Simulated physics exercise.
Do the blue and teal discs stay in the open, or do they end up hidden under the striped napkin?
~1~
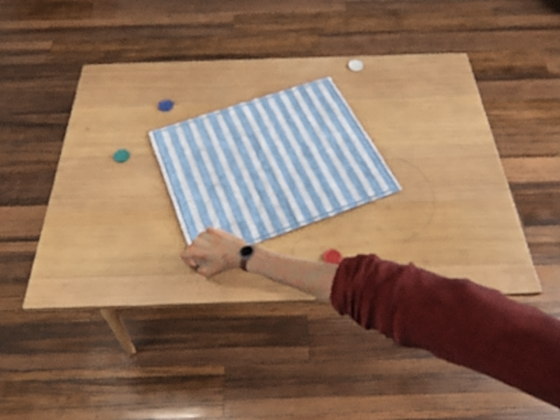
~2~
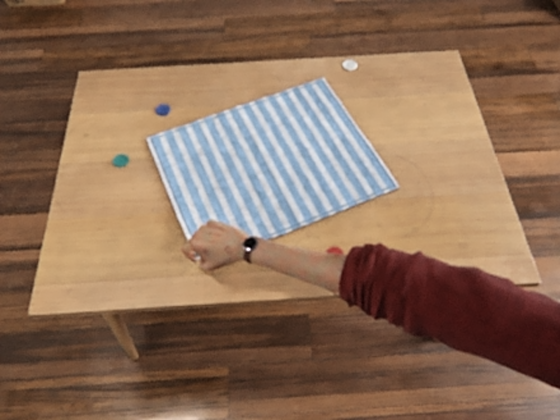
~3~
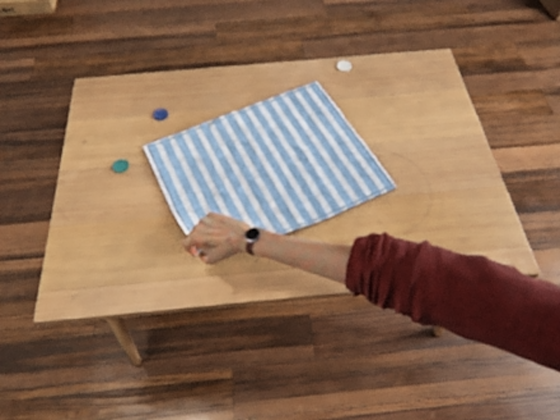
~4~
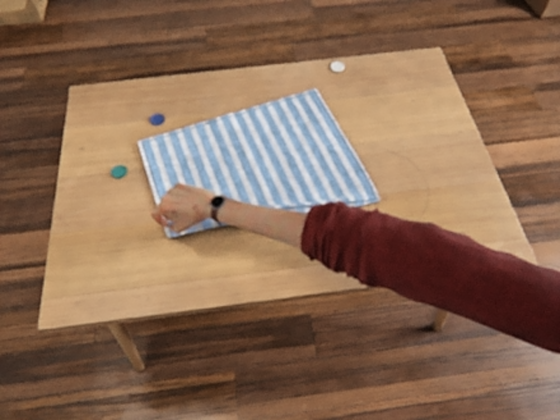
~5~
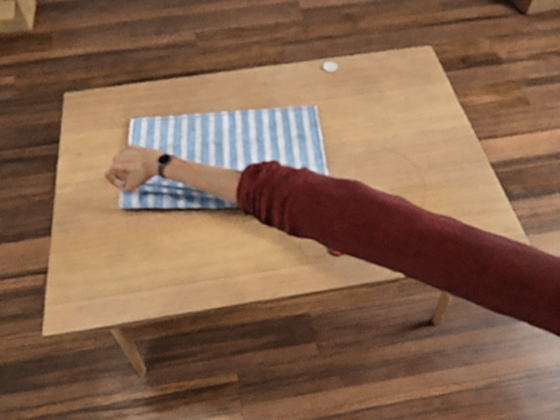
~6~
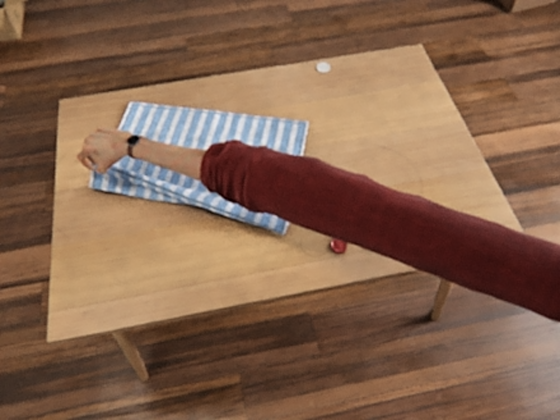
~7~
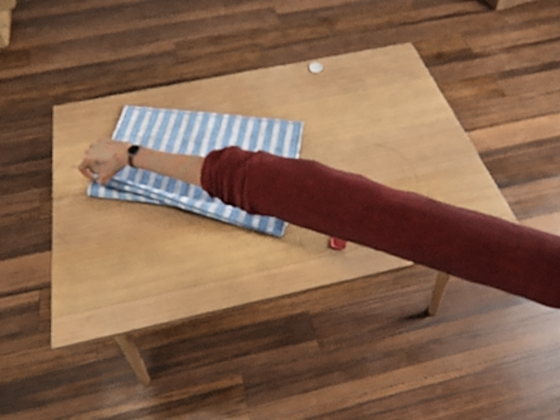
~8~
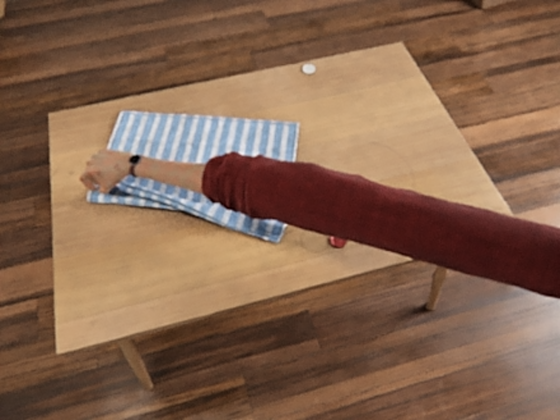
They both end up hidden under the napkin, while the white and red discs remain in the open.
On a wooden table standing on a plank floor, a blue-and-white striped napkin lies flat among small blue, teal, white and red discs. A hand in a dark red sleeve, with a watch on its wrist, holds the napkin's near left corner. It pulls the corner to the left, and the cloth slides along, creasing near the front as it passes over the blue and teal discs. The movement then settles while the view drifts slightly. At the end the hand is still at the rumpled napkin's left corner, with the white and red discs uncovered.
